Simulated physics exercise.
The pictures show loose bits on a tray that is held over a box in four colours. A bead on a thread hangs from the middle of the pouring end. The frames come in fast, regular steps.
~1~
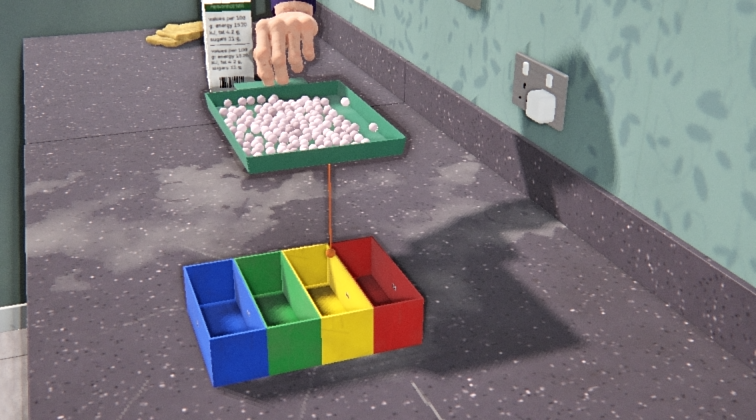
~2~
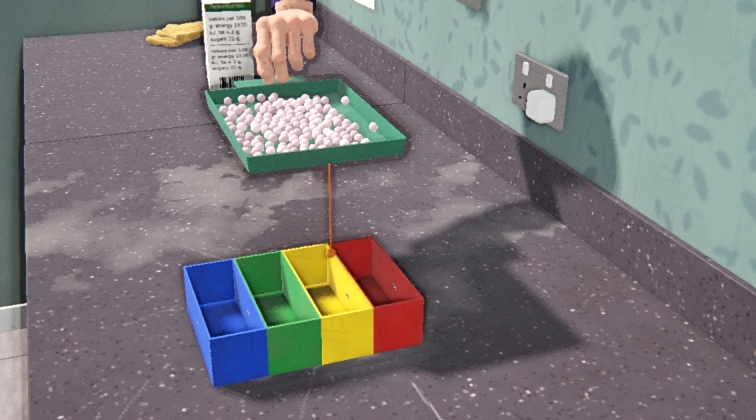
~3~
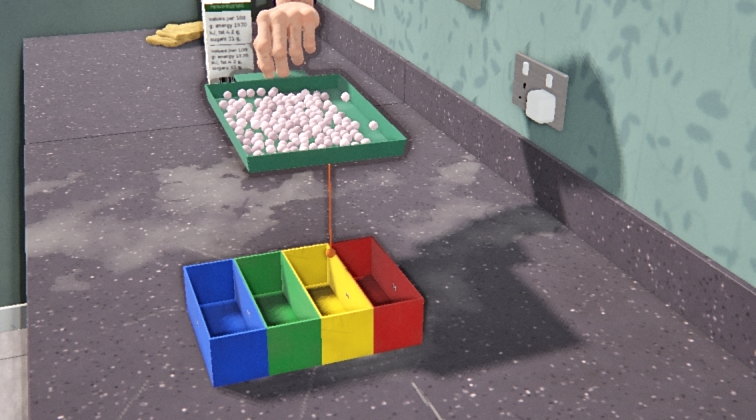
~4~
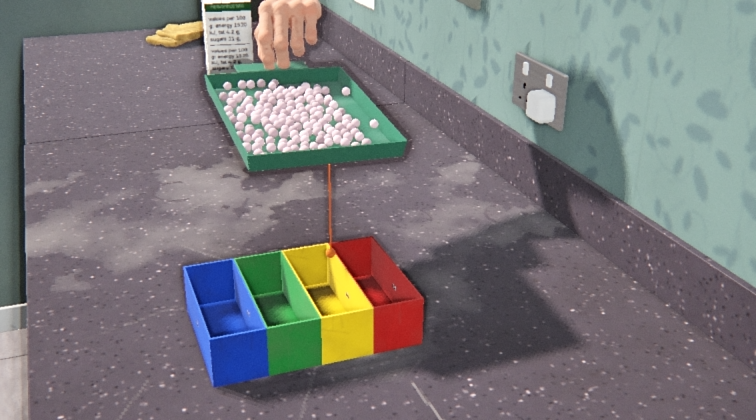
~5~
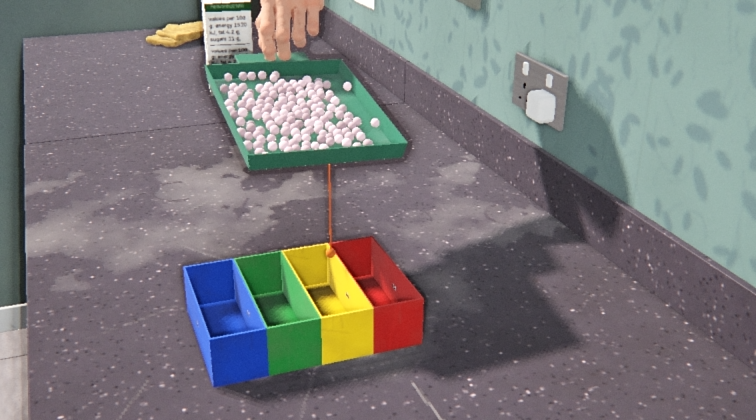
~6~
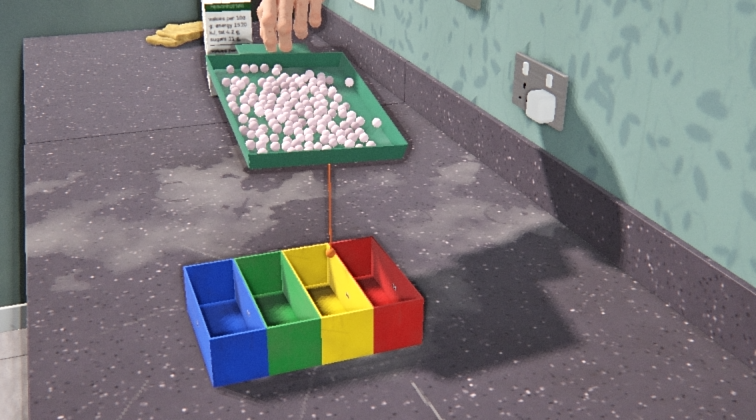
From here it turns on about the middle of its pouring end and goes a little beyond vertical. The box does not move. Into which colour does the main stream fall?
The red one ends fullest.
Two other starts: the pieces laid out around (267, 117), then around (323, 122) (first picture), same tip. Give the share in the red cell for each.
In turn 30 and 30 in a hundred.
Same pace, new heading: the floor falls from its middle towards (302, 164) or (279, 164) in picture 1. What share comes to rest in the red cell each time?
First some 0, then 0 per cent.
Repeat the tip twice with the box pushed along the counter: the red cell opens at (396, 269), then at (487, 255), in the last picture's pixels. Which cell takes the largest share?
The first try: The red one. The second: Green.
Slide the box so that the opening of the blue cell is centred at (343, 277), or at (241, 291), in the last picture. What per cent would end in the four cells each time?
About 90 and 70 per cent.
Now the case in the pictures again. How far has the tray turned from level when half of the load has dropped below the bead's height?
At about 90°.
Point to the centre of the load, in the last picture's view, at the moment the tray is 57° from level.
Near (344, 118).
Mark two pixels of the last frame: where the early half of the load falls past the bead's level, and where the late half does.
At about (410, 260), then at (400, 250).
Shortly afterwards, tray tipped steeply; the whole lot on the tray.
Next, tray tipped right over; a little on the tray; near a quarter in the red cell; only a few in the yellow cell; near two thirds falling or outside the box.
Some moments later, tray tipped past a quarter turn; near a third in the red cell; only a few in the yellow cell; only a few in the green cell; near two thirds falling or outside the box.
In the end, tray tipped past a quarter turn; near a third in the red cell; only a few in the yellow cell; only a few in the green cell; none at all in the blue cell; near two thirds outside the box.
